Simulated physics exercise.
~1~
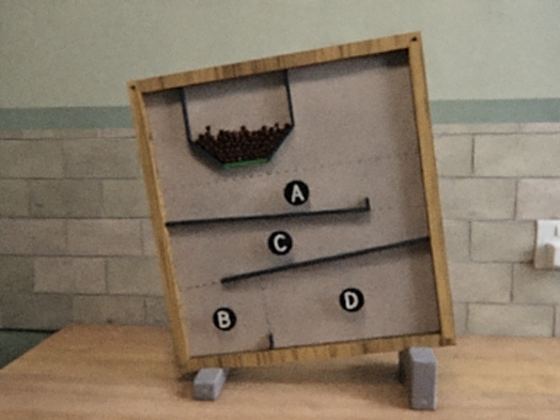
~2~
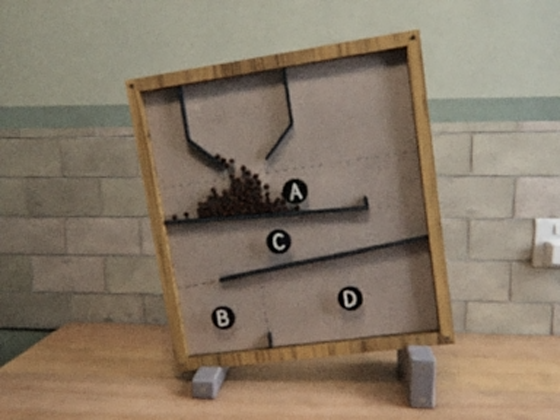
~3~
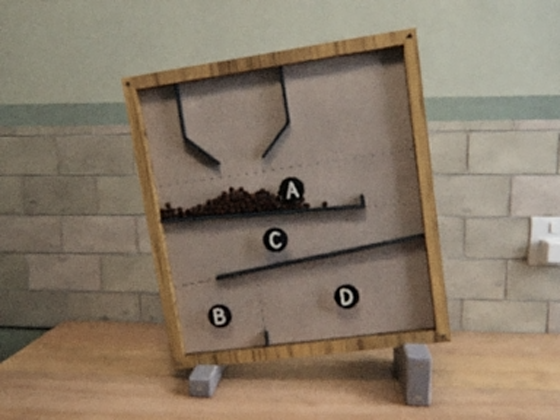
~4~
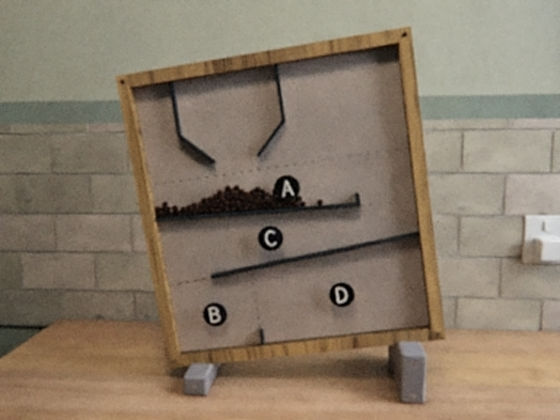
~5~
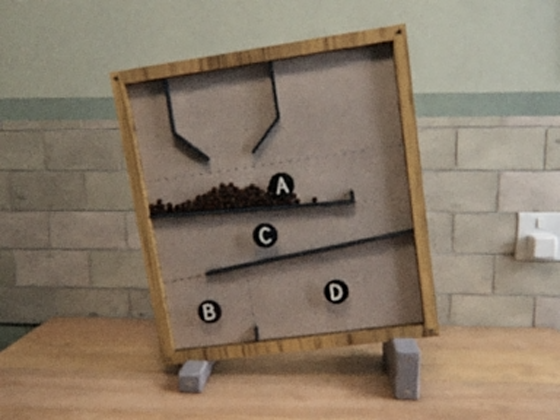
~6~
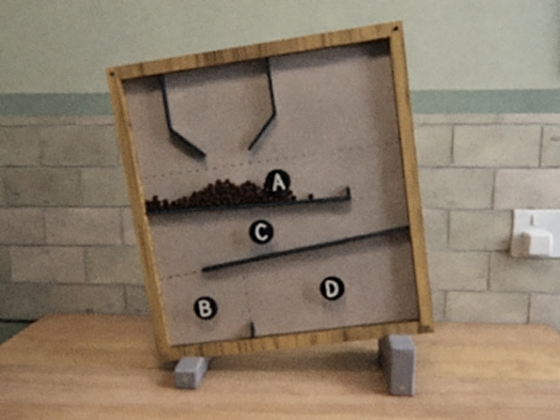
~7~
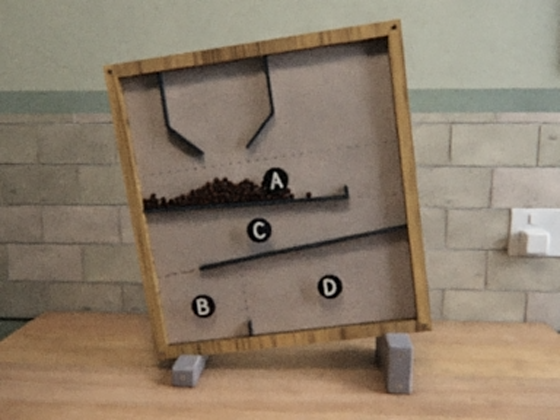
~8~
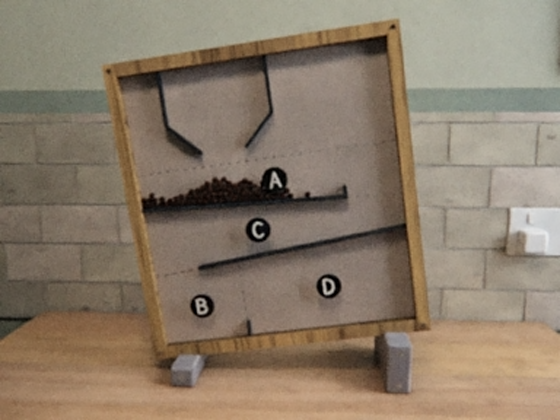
On a wooden table before a tiled wall, a tilted wooden-framed box holds small dark round pills in a hopper; they drop through its opened bottom onto the upper ledge, spread into a low sloping heap around section A, and rest there, leaving the lower sections empty.
